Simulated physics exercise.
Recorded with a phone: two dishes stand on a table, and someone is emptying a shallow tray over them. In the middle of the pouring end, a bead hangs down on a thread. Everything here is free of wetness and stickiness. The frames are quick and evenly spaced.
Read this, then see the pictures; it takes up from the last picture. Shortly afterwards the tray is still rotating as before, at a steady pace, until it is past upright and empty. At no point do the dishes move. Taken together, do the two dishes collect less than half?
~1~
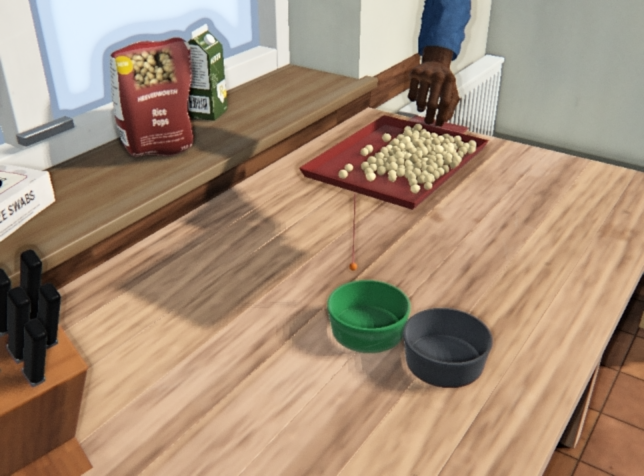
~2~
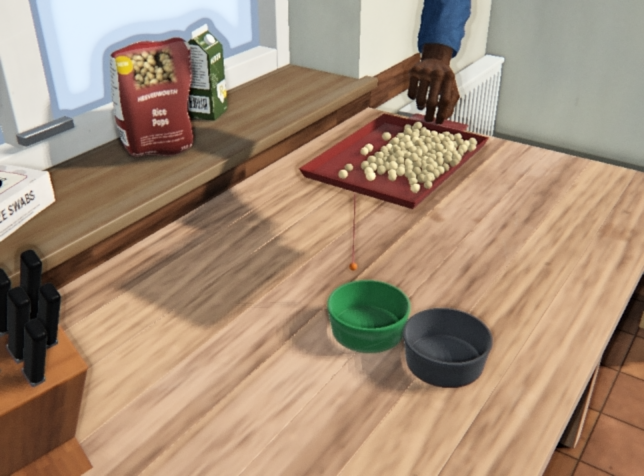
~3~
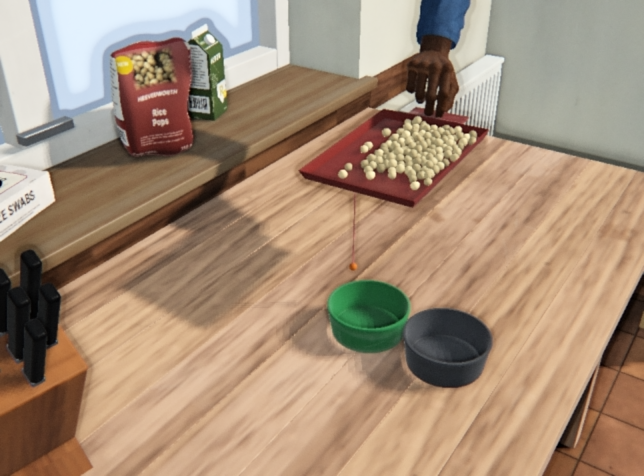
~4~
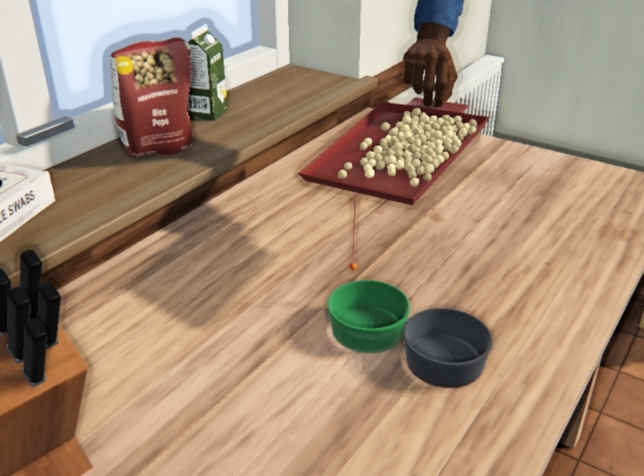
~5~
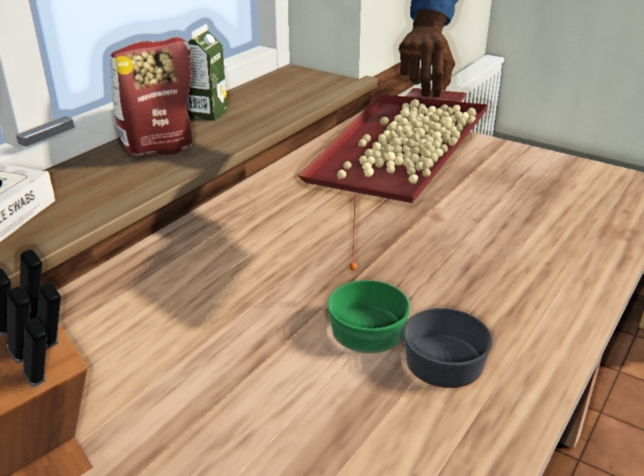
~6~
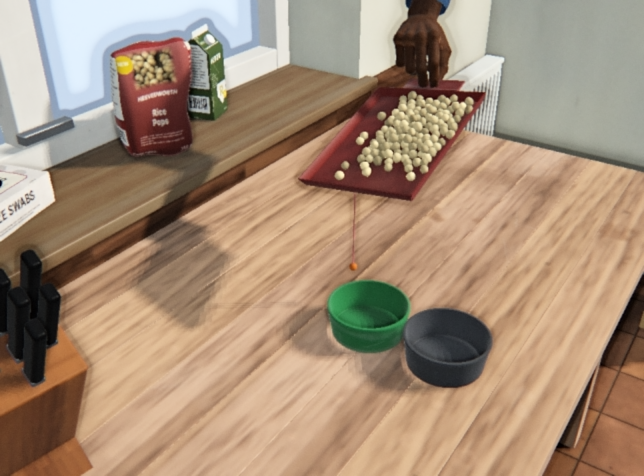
Yes, they get the smaller share.
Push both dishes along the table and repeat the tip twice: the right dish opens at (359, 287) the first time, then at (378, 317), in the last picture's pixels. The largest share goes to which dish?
One: Left. Two: The left dish.
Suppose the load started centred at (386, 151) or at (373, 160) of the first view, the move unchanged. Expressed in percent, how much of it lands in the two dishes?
About 0 and 0 per cent.
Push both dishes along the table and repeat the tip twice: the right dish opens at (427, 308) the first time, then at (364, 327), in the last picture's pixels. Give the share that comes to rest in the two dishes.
Respectively 10 percent and 20 percent.
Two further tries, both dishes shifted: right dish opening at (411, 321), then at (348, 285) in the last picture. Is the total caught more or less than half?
At place one not up to half; at place two in excess of half.
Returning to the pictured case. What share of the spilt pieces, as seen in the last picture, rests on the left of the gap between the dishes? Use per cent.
I'd put it at around 100 per cent.
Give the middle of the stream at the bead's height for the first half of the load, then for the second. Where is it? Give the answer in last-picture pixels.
(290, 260) first, (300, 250) later.
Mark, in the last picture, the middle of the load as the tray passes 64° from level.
The middle of the pieces lands at roughly (318, 187).
Soon after the last picture, tray tipped steeply; about two thirds on the tray; a stray few in the left dish; a small part outside both; about a quarter in the air.
A little later, tray tipped past a quarter turn; a stray few in the left dish; nearly all outside both; a stray few in the air.
Later still, tray tipped past a quarter turn; a stray few in the left dish; nearly all outside both.
At rest, tray tipped past a quarter turn; none in the right dish; a stray few in the left dish; nearly all outside both.
